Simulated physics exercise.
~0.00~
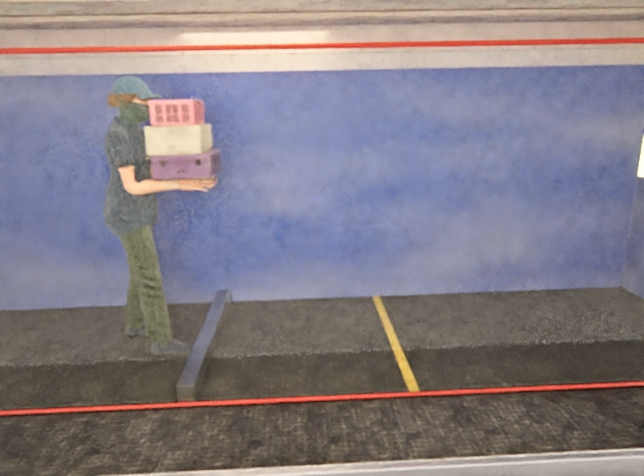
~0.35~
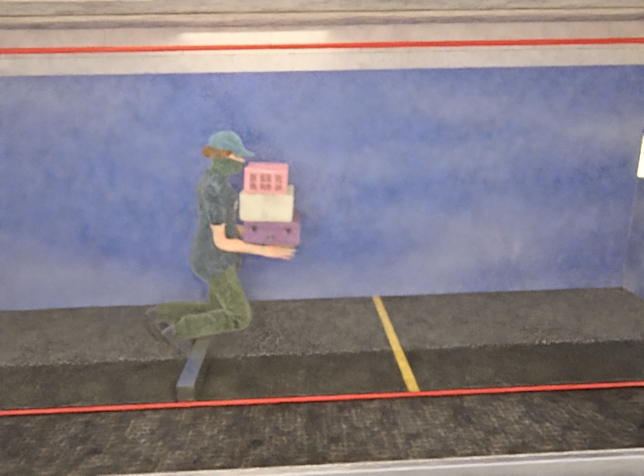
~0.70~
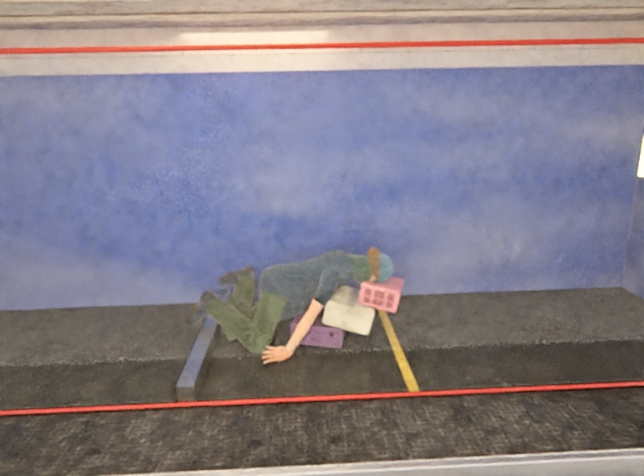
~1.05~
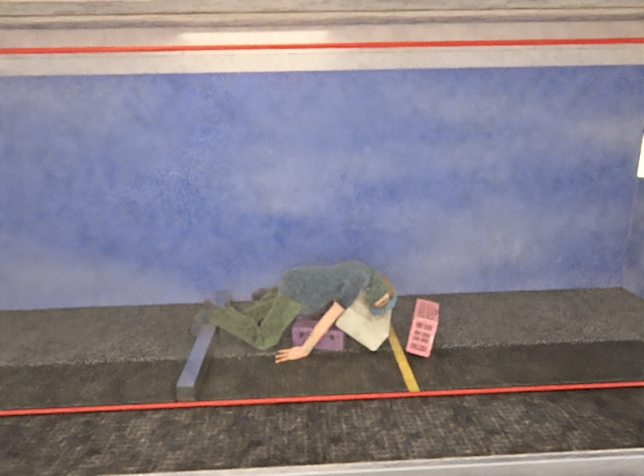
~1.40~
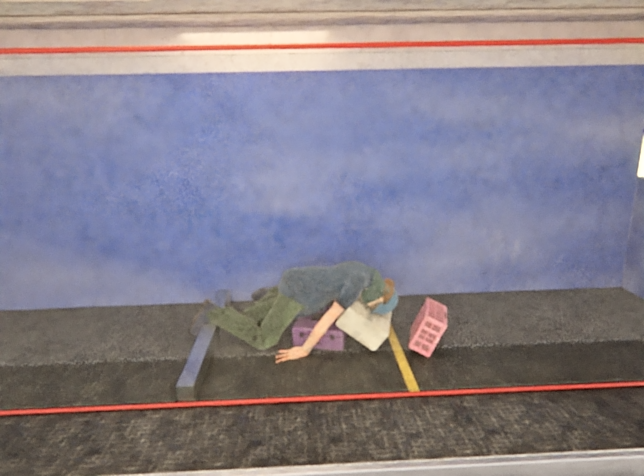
A person in a cap carrying a pink crate, a white parcel and a purple toolbox pitches forward to the right and collapses face down, ending slumped over the parcel and toolbox short of the yellow line, while the crate tumbles past it and lies tilted beyond.
